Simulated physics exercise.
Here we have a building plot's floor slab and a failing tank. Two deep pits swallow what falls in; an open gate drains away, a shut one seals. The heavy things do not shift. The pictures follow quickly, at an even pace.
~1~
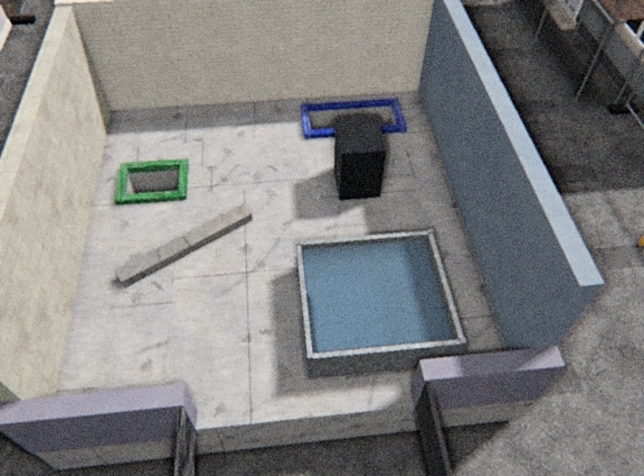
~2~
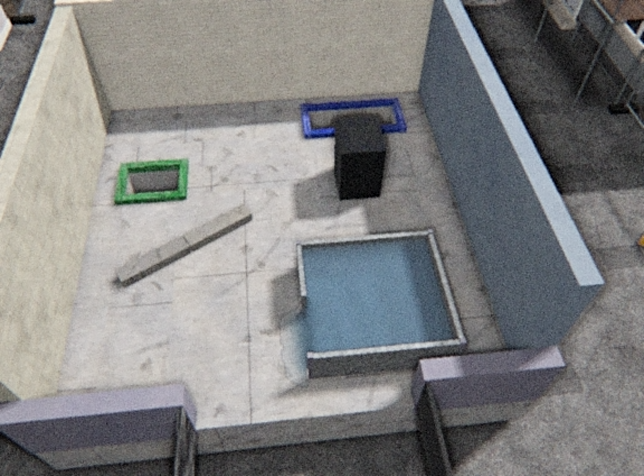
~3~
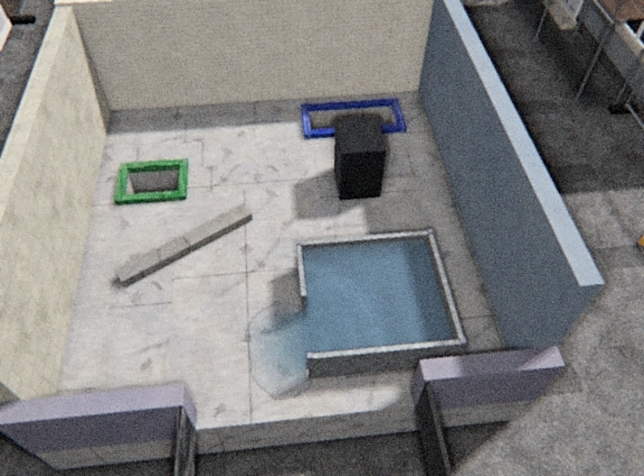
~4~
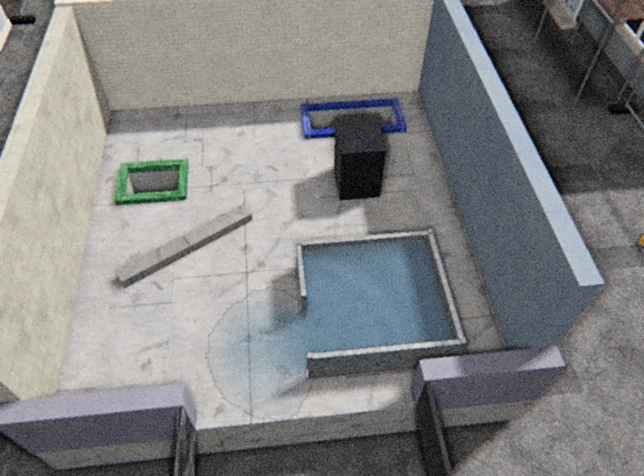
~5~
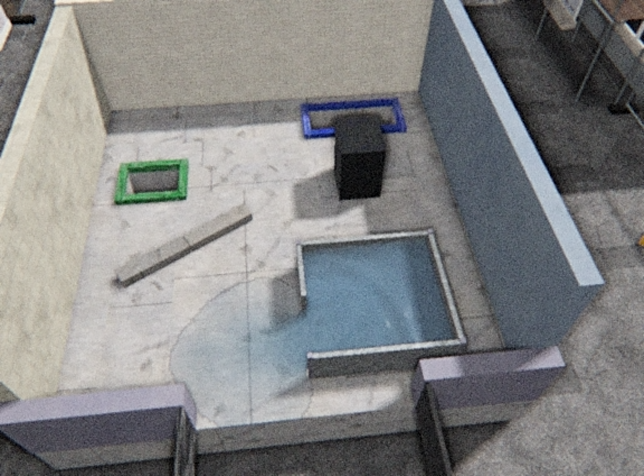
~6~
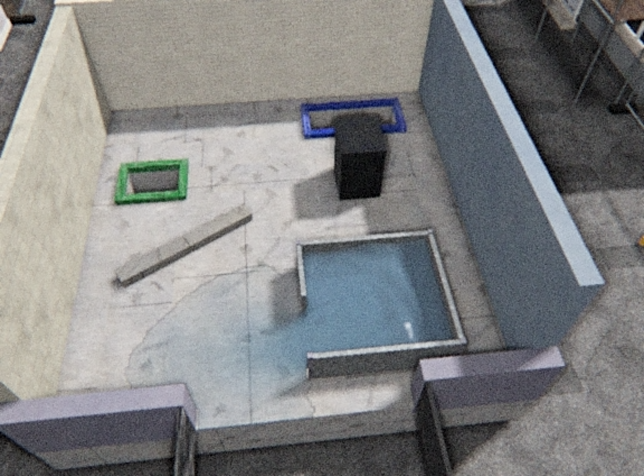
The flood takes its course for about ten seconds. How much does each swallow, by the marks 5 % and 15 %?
In the end: The gate takes above 15 %; the green pit takes not even 5 %; the blue pit takes not even 5 %.
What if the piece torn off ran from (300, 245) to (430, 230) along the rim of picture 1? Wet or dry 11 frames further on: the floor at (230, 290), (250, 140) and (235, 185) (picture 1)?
One after the other: No water, flooded, covered.
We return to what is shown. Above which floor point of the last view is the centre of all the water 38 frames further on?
Near (229, 290).
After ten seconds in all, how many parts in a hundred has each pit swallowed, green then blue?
Roughly 0 per cent, then 0 per cent.
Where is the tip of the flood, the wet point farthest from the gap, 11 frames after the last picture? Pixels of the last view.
Around (89, 232).
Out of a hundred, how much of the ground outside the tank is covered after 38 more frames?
Roughly 55 per cent.
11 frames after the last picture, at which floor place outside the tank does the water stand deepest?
Around (52, 424).
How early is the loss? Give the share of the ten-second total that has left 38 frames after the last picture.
Some 70 per cent.
A moment on, water covers 20 % of the floor; the gate 4 %, the green pit 0 %, the blue pit 0 %.
Next, water covers 20 % of the floor; the gate 8 %, the green pit 0 %, the blue pit 0 %.
Then, water covers 30 % of the floor; the gate 13 %, the green pit 0 %, the blue pit 0 %.
Later, water covers 55 % of the floor; the gate 18 %, the green pit 0 %, the blue pit 0 %.
In the end, water covers 75 % of the floor; the gate 25 %, the green pit 0 %, the blue pit 0 %.
